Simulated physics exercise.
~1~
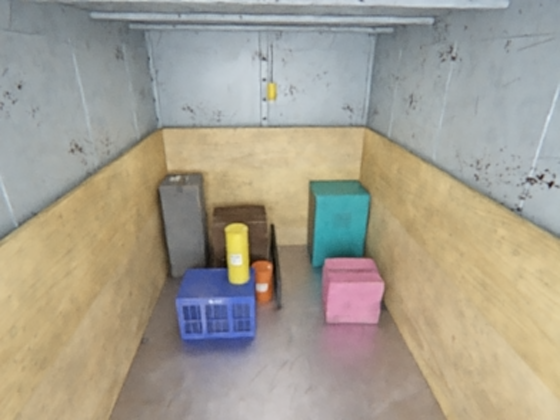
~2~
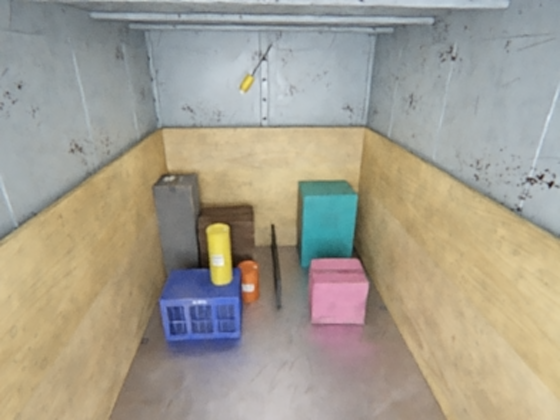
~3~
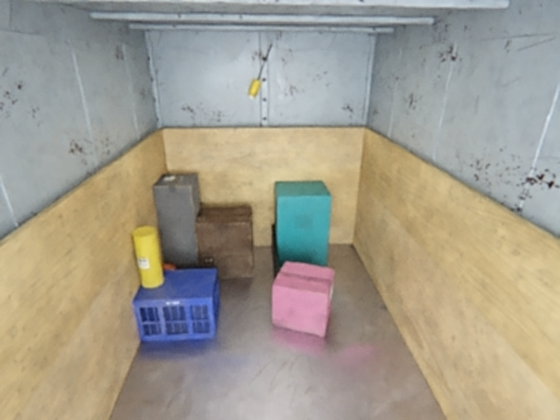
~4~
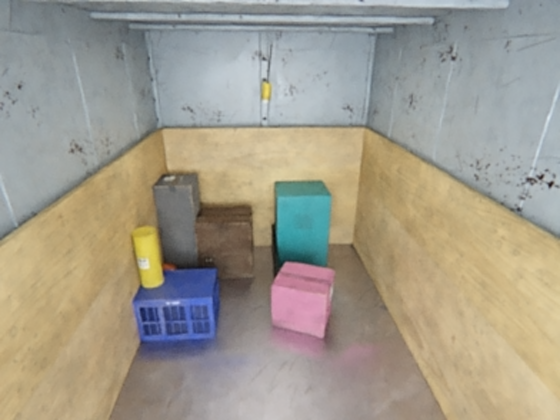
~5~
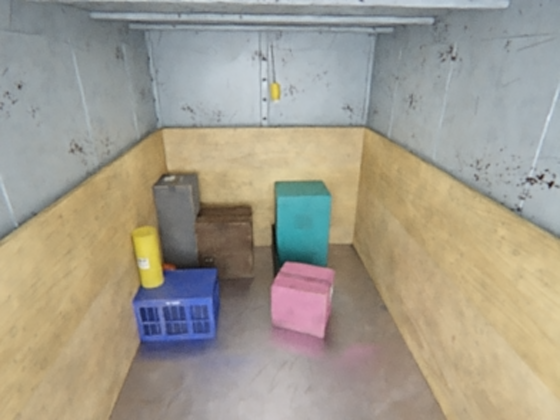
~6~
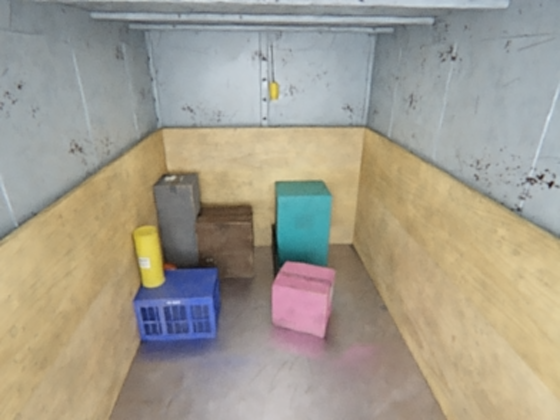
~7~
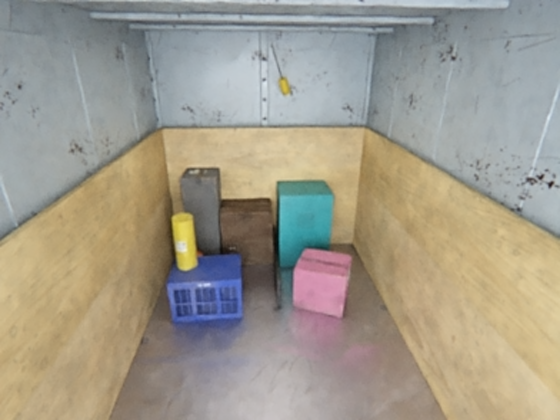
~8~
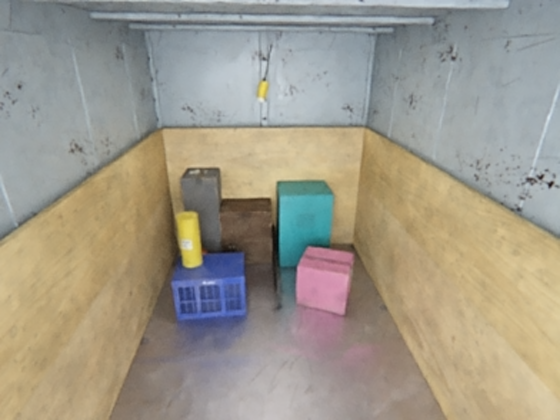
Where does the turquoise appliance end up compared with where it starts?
It leaves its spot, sliding to the left early on, and it finishes still upright to the left of where it began.
